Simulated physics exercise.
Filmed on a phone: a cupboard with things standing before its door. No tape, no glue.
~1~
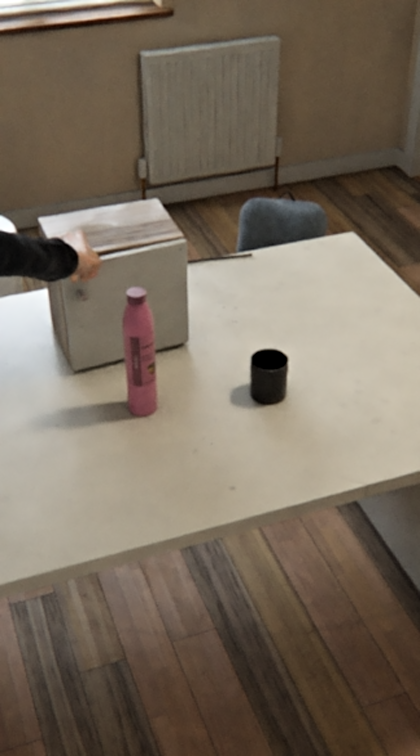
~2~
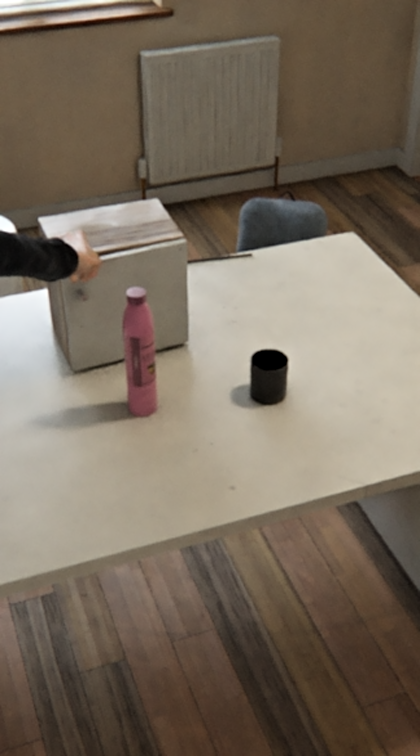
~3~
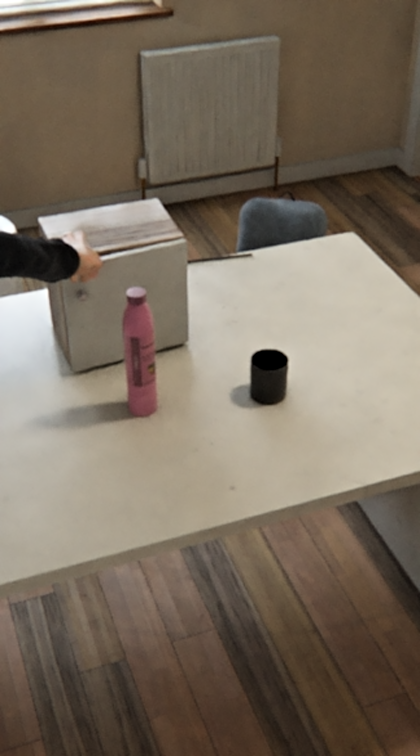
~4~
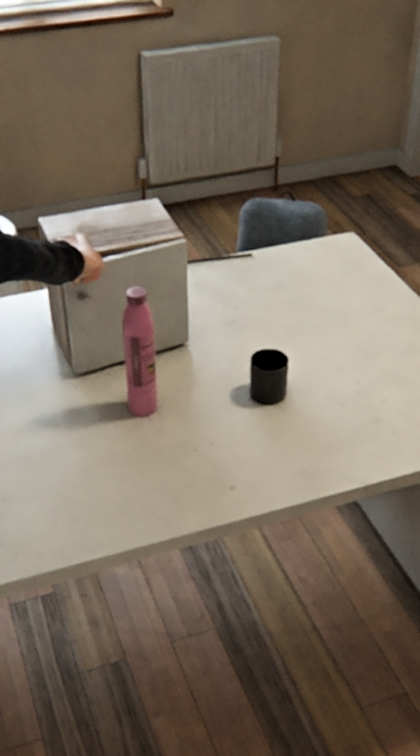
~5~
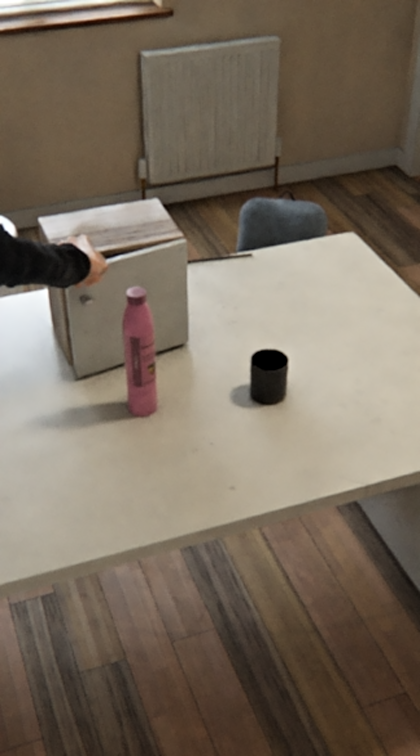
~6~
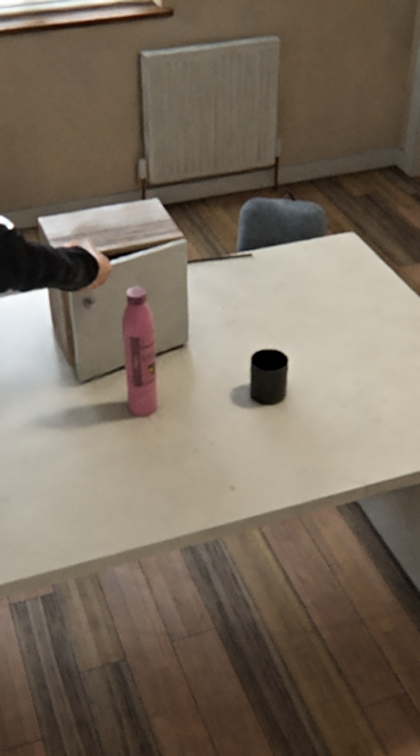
A hand at the upper left edge of a small cupboard on a table slowly pulls its door slightly open, while a pink bottle in front of it and a black beaker to the right stay still.
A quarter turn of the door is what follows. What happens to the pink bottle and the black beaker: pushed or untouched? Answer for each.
Here the pink bottle is pushed along; the black beaker remains where it is.
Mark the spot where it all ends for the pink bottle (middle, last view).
Roughly at (247, 358).
Then, 1.40 s after the last picture, door 59° open; pink bottle moved about its own width near (178, 361); black beaker at rest near (269, 377).
At rest, the pink bottle gets knocked, near (248, 359); the black beaker escapes contact, near (269, 377).
